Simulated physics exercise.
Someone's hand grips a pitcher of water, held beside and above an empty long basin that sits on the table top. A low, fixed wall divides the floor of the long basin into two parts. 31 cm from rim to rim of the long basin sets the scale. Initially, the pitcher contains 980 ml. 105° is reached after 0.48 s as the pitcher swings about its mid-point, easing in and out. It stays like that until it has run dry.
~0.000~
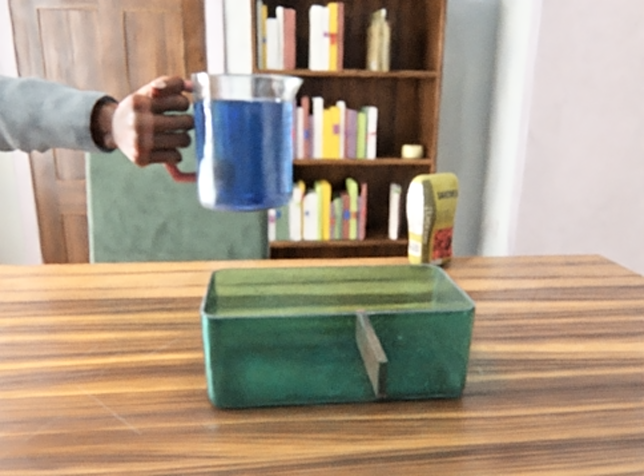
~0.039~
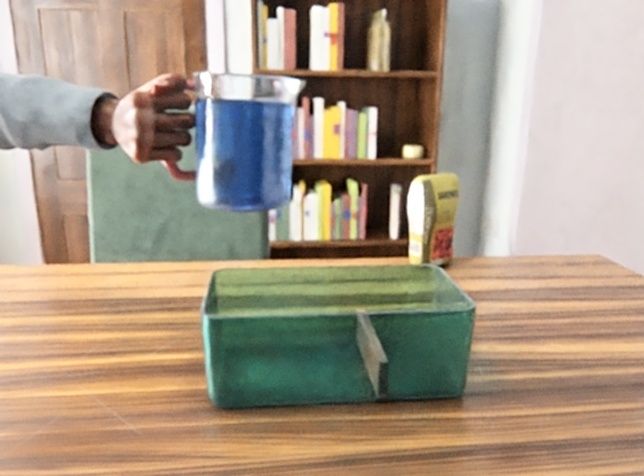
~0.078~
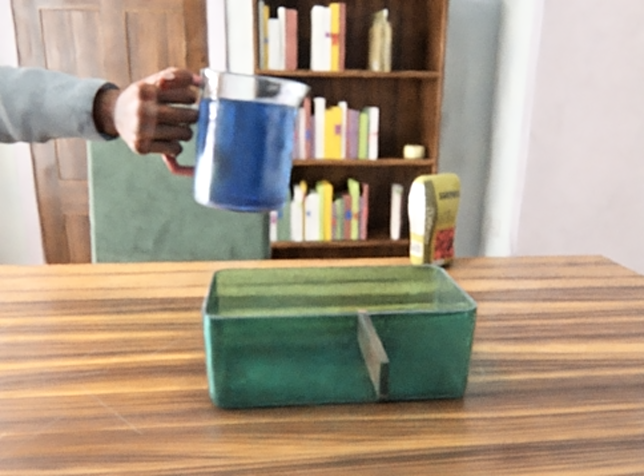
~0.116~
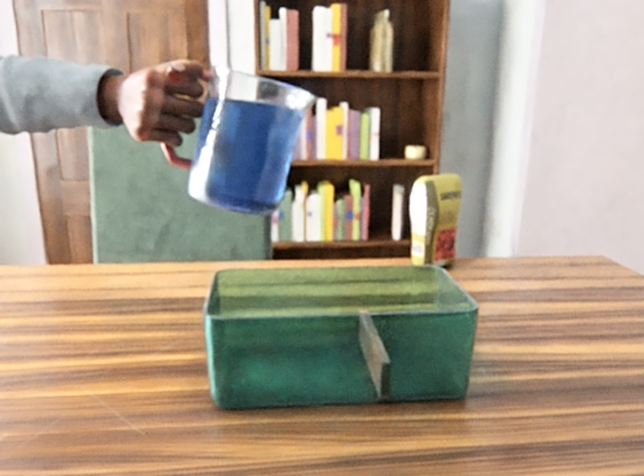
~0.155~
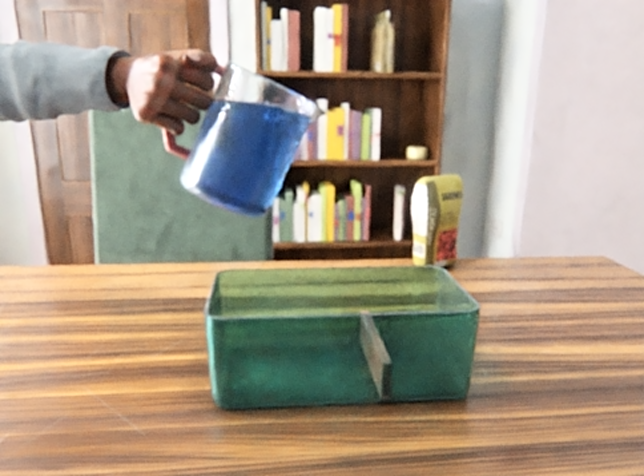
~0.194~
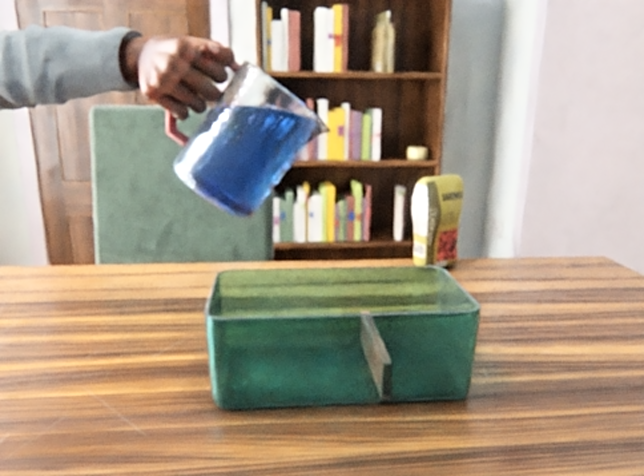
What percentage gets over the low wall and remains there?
51 %.
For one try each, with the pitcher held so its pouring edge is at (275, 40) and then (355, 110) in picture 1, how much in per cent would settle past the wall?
20 then 60 %.
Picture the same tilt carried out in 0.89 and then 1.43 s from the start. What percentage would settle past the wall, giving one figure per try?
Try 1: 60 %; try 2: 65 %.
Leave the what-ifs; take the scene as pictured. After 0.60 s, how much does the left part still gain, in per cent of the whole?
About 22 percent.
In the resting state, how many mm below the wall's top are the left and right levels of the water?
For the left, around 34 mm; for the right, around 14 mm.
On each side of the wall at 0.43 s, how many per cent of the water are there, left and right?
Left about 1, right about 5.
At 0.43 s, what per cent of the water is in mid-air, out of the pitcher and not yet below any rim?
It comes to about 32 percent.
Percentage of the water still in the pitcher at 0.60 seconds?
What remains is about 22 percent of it all.
After 0.43 s the tilt is 102° and 62 per cent is still to pour, 1 is left of the wall and 5 right of it.
After 0.60 s the tilt is 105° and 23 per cent is still to pour, 22 is left of the wall and 27 right of it.
After 0.78 s the tilt is 105° and 7 per cent is still to pour, 30 is left of the wall and 50 right of it.
After 0.98 s the tilt is 105° and 1 per cent is still to pour, 41 is left of the wall and 51 right of it.
In the end 44 per cent lies left of the wall, 51 right of it and 5 outside.
